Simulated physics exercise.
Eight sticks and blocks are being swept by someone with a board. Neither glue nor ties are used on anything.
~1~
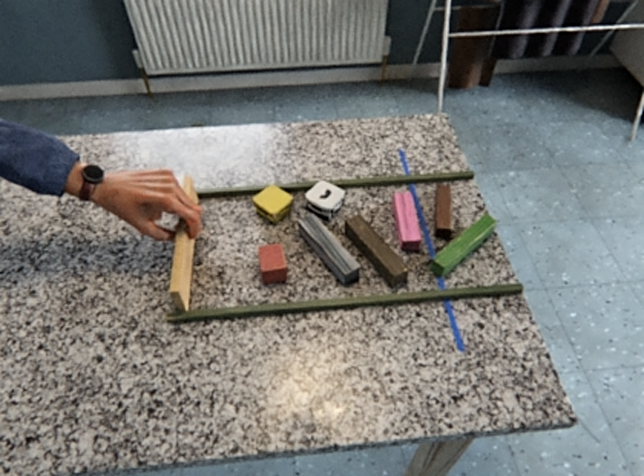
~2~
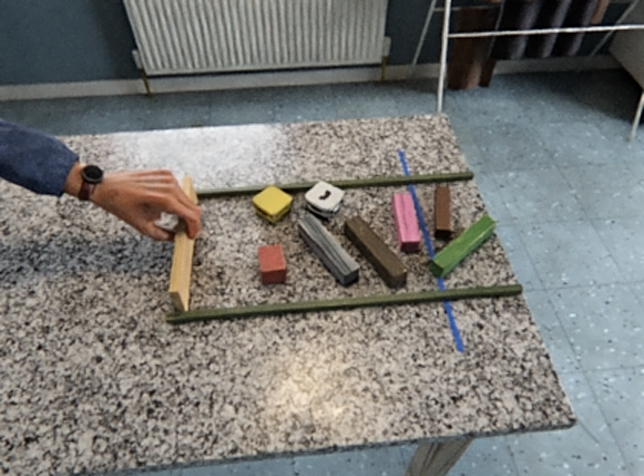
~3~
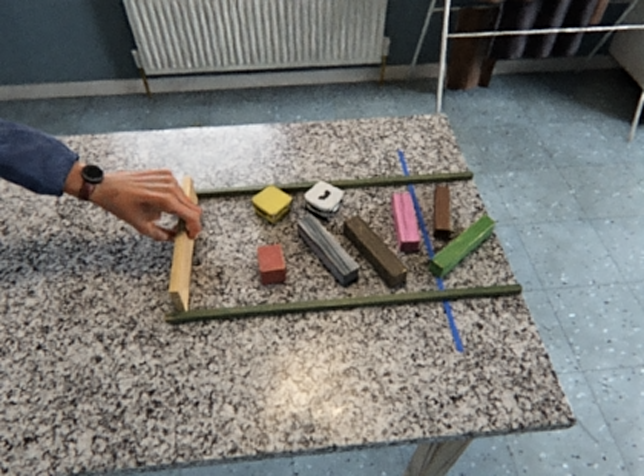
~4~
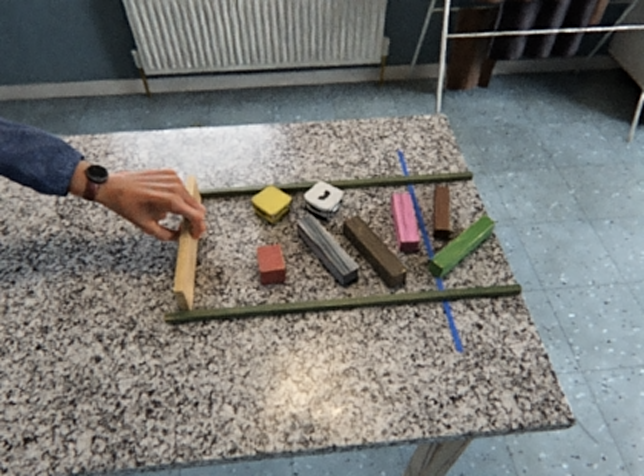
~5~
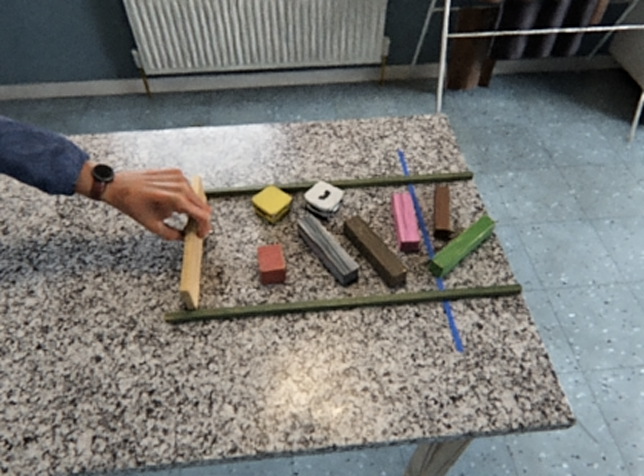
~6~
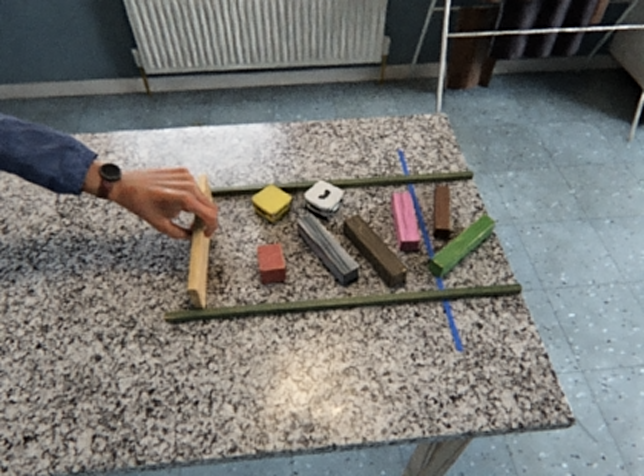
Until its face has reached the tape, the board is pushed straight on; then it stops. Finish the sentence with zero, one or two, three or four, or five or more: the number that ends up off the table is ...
The number that ends up off the table is one or two.
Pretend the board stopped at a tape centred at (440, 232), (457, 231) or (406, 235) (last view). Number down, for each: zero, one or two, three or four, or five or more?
Try 1 - either three or four; try 2 - five or more; try 3 - none.
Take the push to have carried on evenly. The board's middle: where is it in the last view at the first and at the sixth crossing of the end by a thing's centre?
At (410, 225) for the first, at (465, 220) for the sixth.
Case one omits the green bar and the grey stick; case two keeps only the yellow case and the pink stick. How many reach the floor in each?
Well, the first time you'd get 1, and the next time 1.
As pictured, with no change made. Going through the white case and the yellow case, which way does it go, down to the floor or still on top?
The white case sits tight; the yellow case sits tight.
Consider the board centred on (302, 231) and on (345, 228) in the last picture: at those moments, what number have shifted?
Counts: 4, 6.
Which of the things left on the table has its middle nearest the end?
Answer: The pink stick.
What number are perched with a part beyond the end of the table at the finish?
I make it 1.
Early on, none off yet; green bar at rest near (463, 245); brown stick at rest near (442, 211); pink stick at rest near (405, 221).
A while later, none off yet; green bar travelled a little near (482, 244); brown stick travelled a little near (465, 211); pink stick travelled about its own width near (453, 221).
Finally, the number that fall off is one or two; lost, brown stick and green bar.
